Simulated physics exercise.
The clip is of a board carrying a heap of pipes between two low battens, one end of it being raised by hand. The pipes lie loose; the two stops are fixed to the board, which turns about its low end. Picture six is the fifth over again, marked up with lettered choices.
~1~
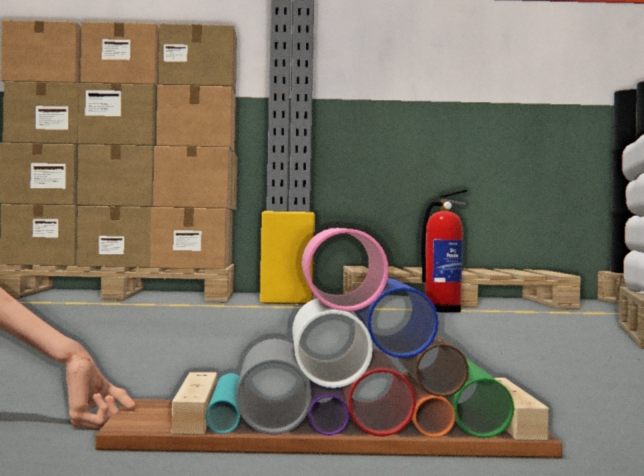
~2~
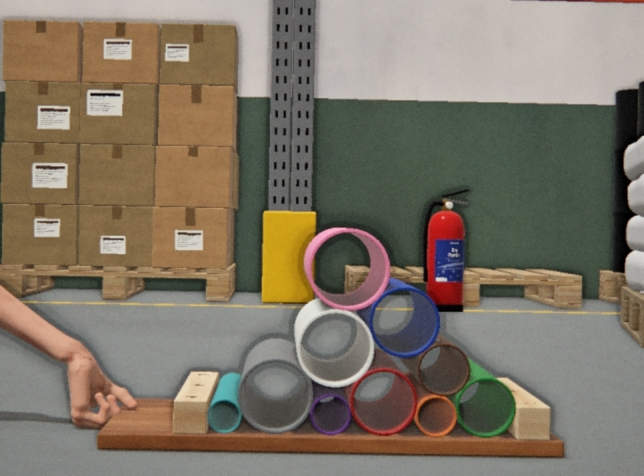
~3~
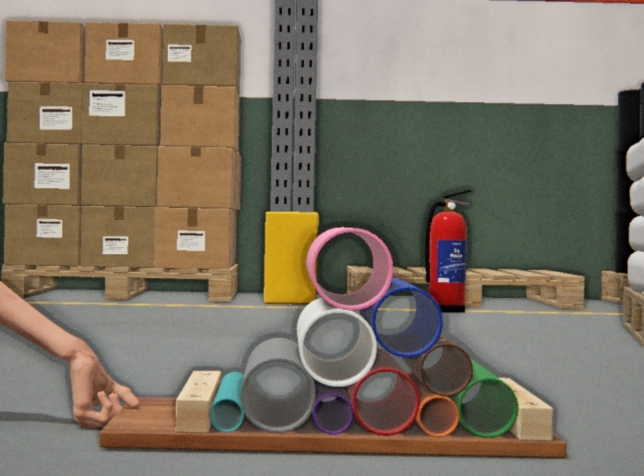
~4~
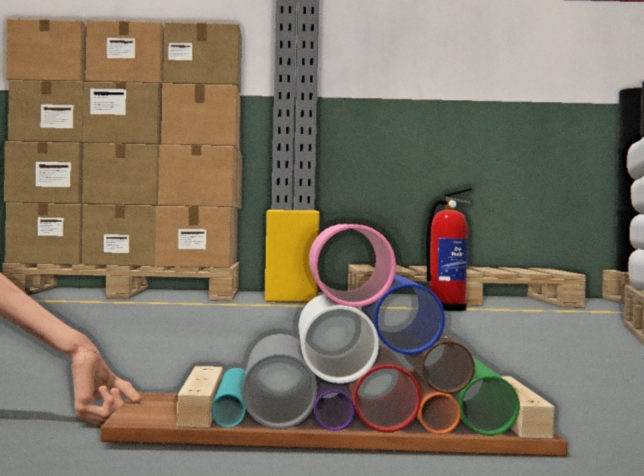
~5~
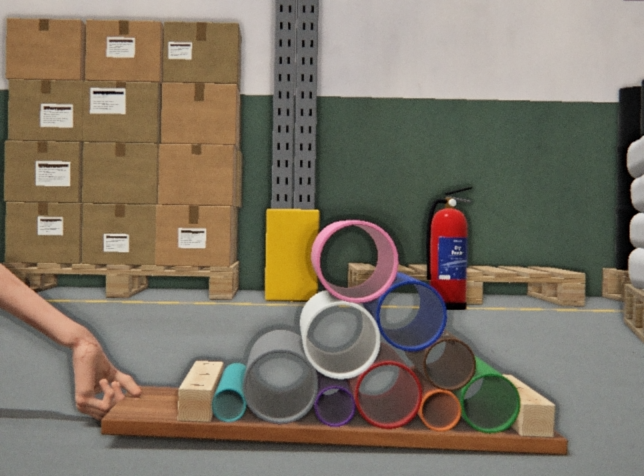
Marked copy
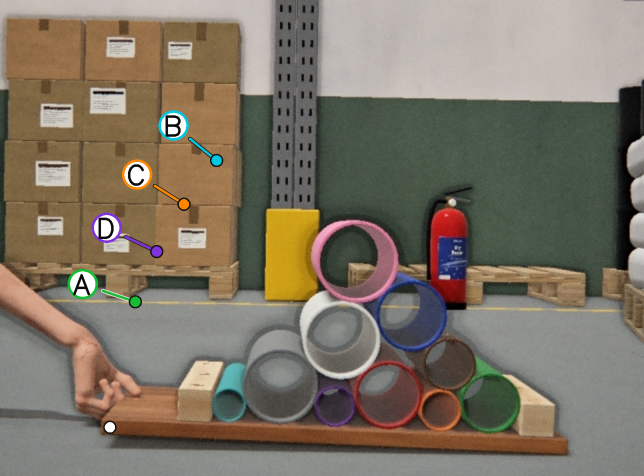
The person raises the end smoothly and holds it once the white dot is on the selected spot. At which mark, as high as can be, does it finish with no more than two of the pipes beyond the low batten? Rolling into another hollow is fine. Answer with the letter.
B is the limit.
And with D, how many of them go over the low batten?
With D, none.
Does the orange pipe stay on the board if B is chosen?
The orange pipe: Yes.
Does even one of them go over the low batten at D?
No, at D.
On the marked copy, A at (136, 302); B at (216, 161); C at (184, 204); D at (156, 252); the white dot at (110, 427).
Taking B. A third of the way, board at 20°.
Two thirds of the way, board at 38°.
When it is over, board at 38°, two over the low batten (blue, pink).
As for the rest, A none over the low batten; C none over the low batten; D none over the low batten.
